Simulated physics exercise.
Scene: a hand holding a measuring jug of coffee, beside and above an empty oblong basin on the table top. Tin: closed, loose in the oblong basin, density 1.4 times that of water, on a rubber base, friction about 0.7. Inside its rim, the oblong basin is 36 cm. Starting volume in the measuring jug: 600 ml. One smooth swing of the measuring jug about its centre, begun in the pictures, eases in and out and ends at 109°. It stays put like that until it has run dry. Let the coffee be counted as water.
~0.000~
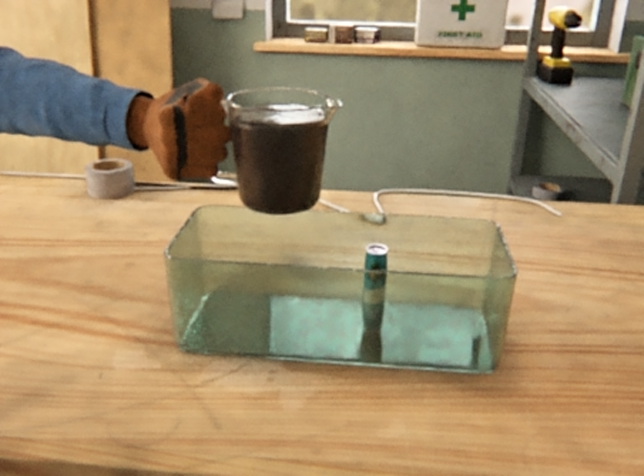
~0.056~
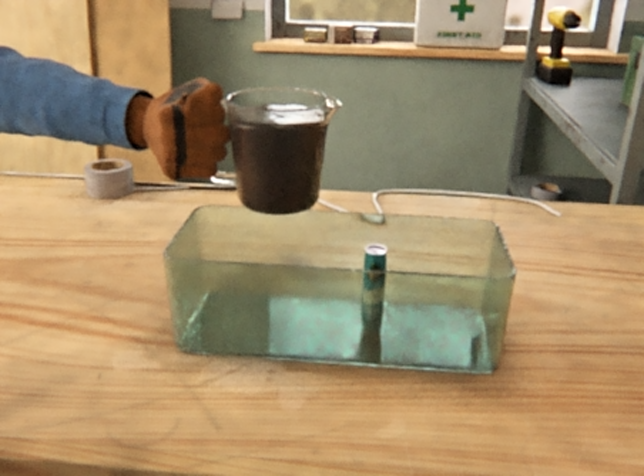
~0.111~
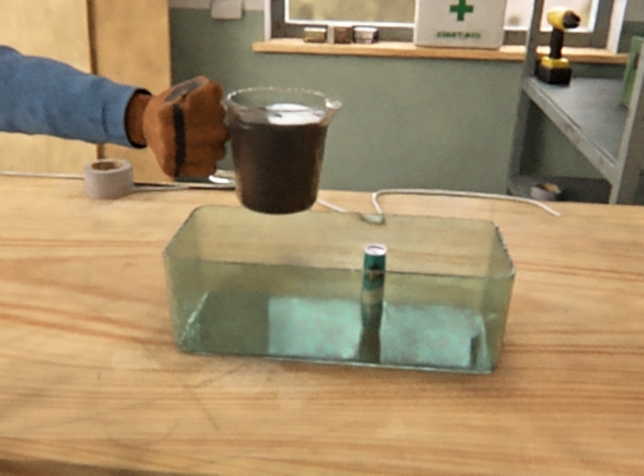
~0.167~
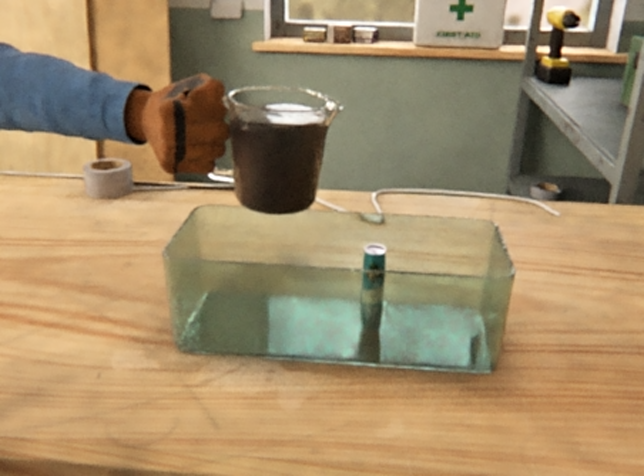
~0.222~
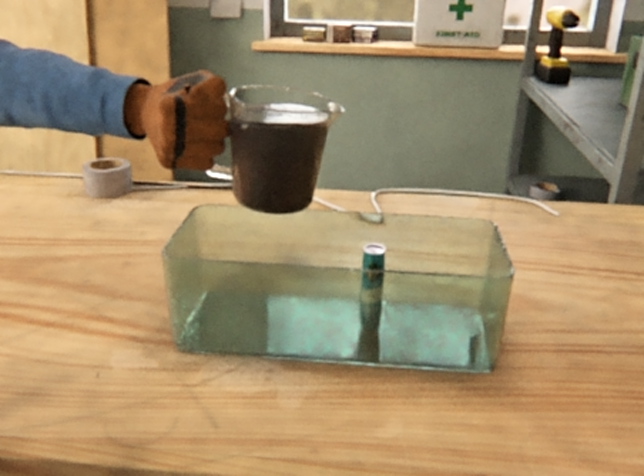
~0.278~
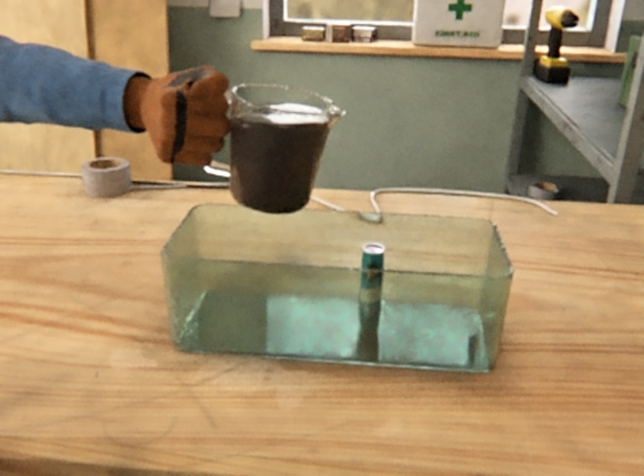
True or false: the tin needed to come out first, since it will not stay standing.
True.
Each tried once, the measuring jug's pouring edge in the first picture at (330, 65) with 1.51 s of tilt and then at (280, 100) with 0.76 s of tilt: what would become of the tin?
The tin overturns the first time and stays vertical the second time.
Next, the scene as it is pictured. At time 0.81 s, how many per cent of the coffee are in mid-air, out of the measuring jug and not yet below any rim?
Around 12 in a hundred.
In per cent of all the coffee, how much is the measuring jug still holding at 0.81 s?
Roughly 80 %.
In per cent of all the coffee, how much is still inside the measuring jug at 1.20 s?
Roughly 22 percent remains.
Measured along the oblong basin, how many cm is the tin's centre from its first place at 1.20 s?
Centre to centre, close to 0 cm.
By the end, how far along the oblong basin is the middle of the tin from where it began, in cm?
Looks like roughly 6.5 cm in total.
After 0.81 s the tilt is 58° and 80 per cent is still to pour; the tin stands where it began.
After 1.20 s the tilt is 96° and 23 per cent is still to pour; the tin stands where it began.
After 1.61 s the tilt is 109° and 0 per cent is still to pour; the tin lies on its side.
After 2.05 s the tilt is 109° and 0 per cent is still to pour; the tin lies on its side.
In the end the tin lies on its side.
